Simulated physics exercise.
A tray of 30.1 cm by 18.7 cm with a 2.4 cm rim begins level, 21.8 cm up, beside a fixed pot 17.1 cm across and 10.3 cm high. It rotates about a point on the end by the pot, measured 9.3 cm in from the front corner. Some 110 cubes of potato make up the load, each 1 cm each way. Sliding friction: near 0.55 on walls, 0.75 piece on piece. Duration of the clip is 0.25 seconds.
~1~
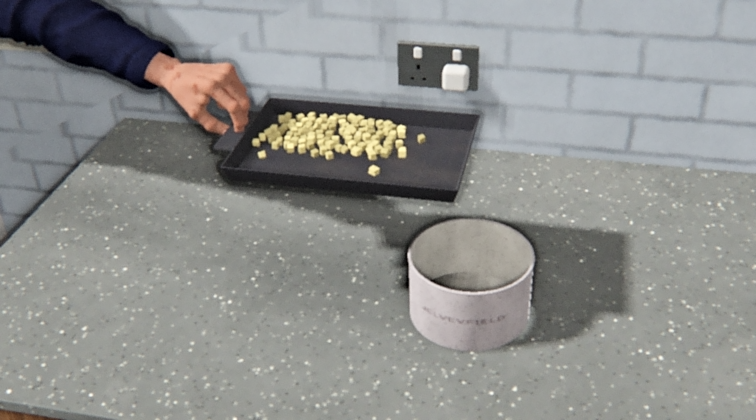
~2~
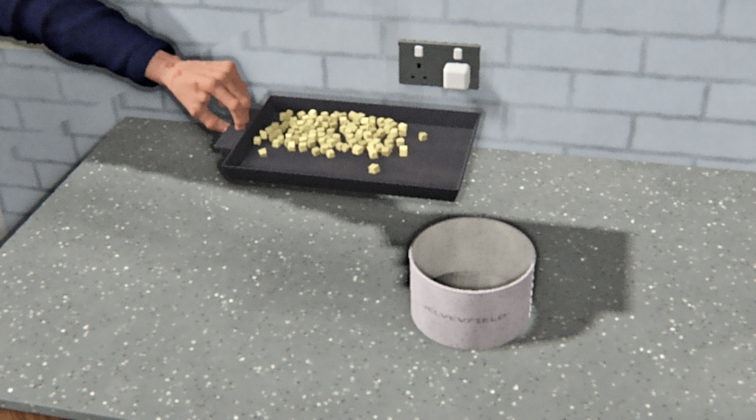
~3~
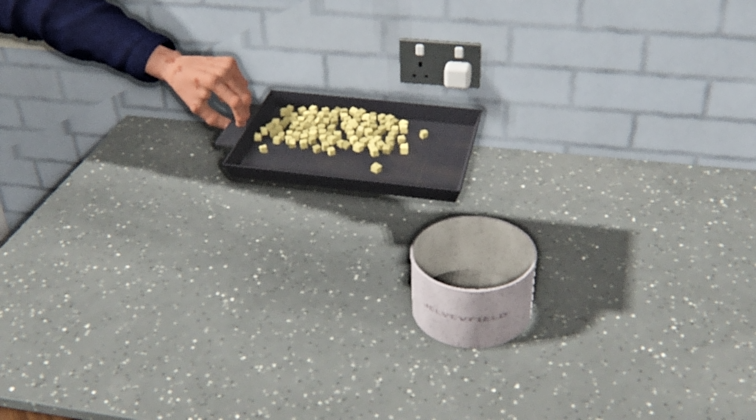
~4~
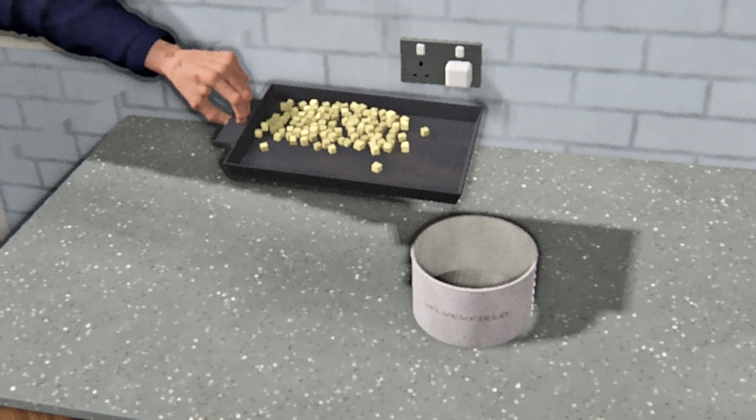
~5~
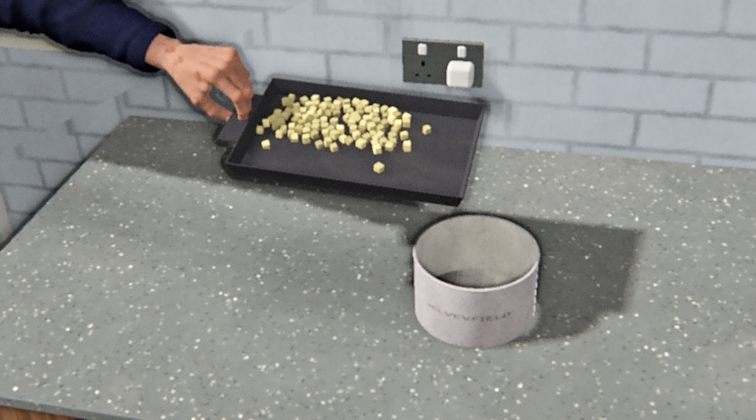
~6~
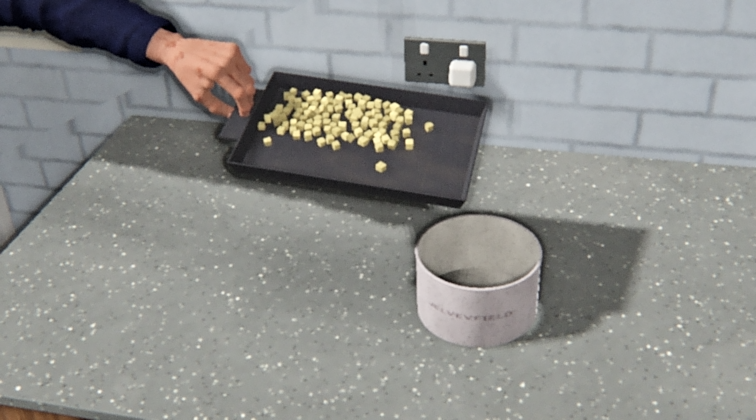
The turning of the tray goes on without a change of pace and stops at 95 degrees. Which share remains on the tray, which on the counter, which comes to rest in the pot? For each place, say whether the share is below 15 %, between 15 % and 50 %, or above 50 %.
At the end, left on the tray: Scant; counter: Above half; pot: A medium portion.
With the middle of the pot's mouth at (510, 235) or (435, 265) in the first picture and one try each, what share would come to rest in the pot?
First try about 0 per cent, second try about 75 per cent.
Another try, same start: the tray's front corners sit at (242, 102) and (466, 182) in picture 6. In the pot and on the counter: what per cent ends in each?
The pot gets 25 and the counter 75.
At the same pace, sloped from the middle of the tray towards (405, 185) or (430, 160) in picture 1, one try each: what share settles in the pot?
I'd put it at roughly 70 per cent for the first tilt and roughly 25 per cent for the second.
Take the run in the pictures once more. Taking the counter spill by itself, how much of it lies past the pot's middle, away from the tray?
10 %.
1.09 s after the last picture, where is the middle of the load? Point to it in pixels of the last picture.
Near (401, 225).
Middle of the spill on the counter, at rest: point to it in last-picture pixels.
Spill centre at rest: About (384, 345).
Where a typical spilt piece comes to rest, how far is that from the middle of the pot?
That comes to near 18 cm.
Then, 0.65 s after the last picture, tilt 51 degrees; the tray holds 100 %, the pot 0 %.
Then, 1.09 s after the last picture, tilt 77 degrees; the tray holds 60 %, the pot 15 %.
Then, 1.60 s after the last picture, tilt 95 degrees; the tray holds 20 %, the pot 30 %.
In the end, tray 0 %, counter 60 %, pot 40 %.
